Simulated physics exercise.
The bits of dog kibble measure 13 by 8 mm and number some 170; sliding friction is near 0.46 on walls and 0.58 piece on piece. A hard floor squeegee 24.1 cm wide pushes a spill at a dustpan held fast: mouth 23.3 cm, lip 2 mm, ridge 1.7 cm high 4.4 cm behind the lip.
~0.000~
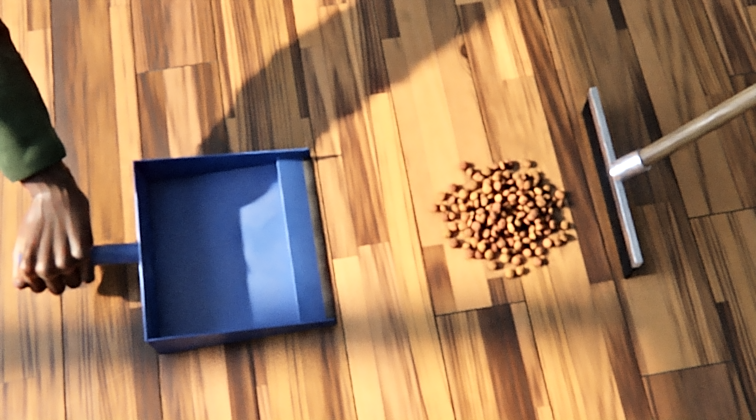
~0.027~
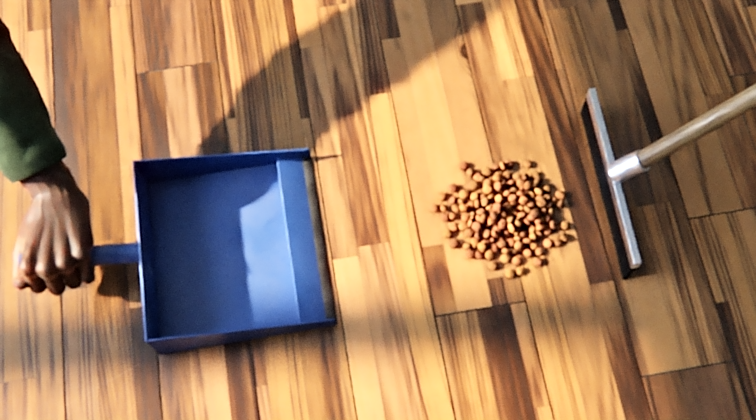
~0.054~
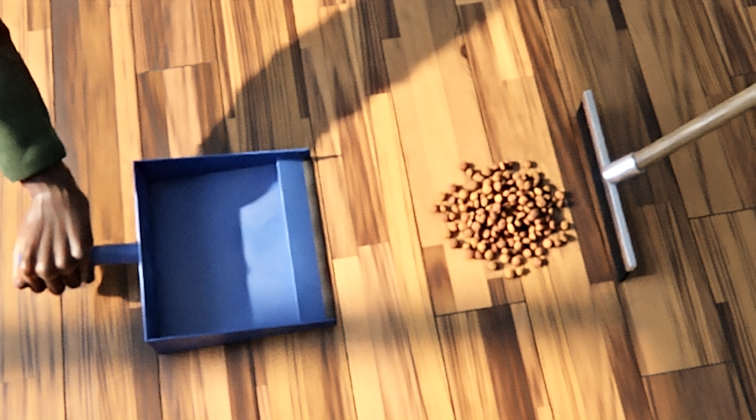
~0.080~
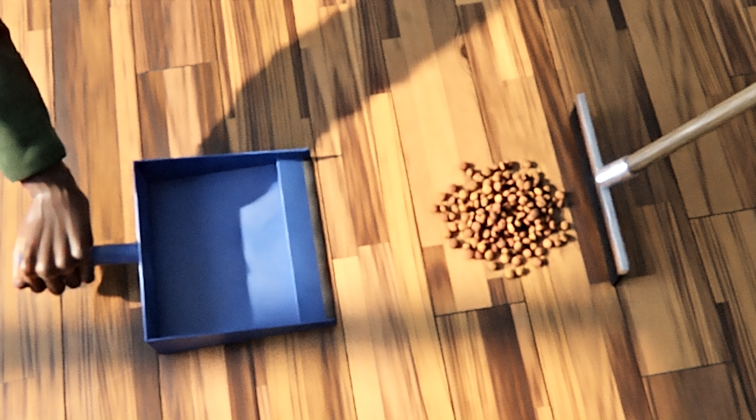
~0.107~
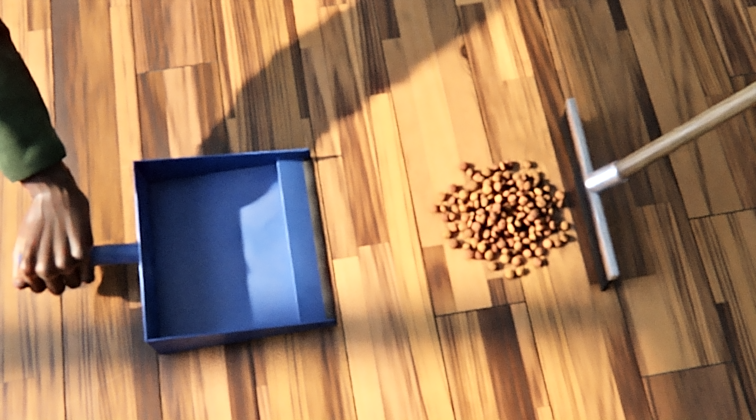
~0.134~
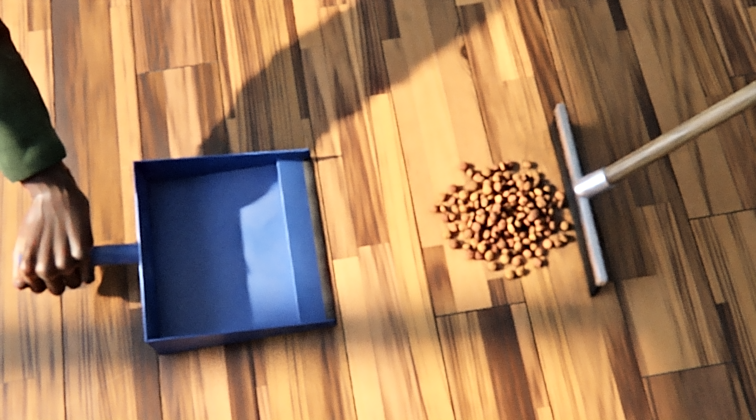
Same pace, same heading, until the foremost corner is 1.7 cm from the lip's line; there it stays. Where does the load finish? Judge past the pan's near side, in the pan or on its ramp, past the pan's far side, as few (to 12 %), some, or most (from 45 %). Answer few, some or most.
Near side: Some, pan: Some, far side: Few.
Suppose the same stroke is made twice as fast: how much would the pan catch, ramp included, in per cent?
It would be near 45 per cent.
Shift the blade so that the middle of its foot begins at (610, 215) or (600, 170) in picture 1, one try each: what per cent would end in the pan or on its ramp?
Some 25 and 40 per cent.
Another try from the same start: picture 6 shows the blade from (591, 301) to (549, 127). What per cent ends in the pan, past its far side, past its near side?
Pan 15, far 0, near 30.
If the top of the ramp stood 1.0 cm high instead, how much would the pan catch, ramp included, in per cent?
It would be near 40 per cent.
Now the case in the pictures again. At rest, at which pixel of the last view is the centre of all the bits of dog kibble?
Near (327, 281).
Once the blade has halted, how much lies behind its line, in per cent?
Roughly 15 per cent.
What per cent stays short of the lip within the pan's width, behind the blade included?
Roughly 45 per cent.
Then, at 0.40 s, middle of the blade 17 cm from the lip; 0 % over the lip, far side 0 %, near side 5 %.
After 0.58 s, middle of the blade 7 cm from the lip; 0 % over the lip, far side 0 %, near side 10 %.
After 0.88 s, middle of the blade 2 cm from the lip; 35 % over the lip, far side 0 %, near side 15 %.
By 1.4 s all is still; near side 15 %, pan 35 %, far side 0 %, in front of the lip or behind the blade 45 %.
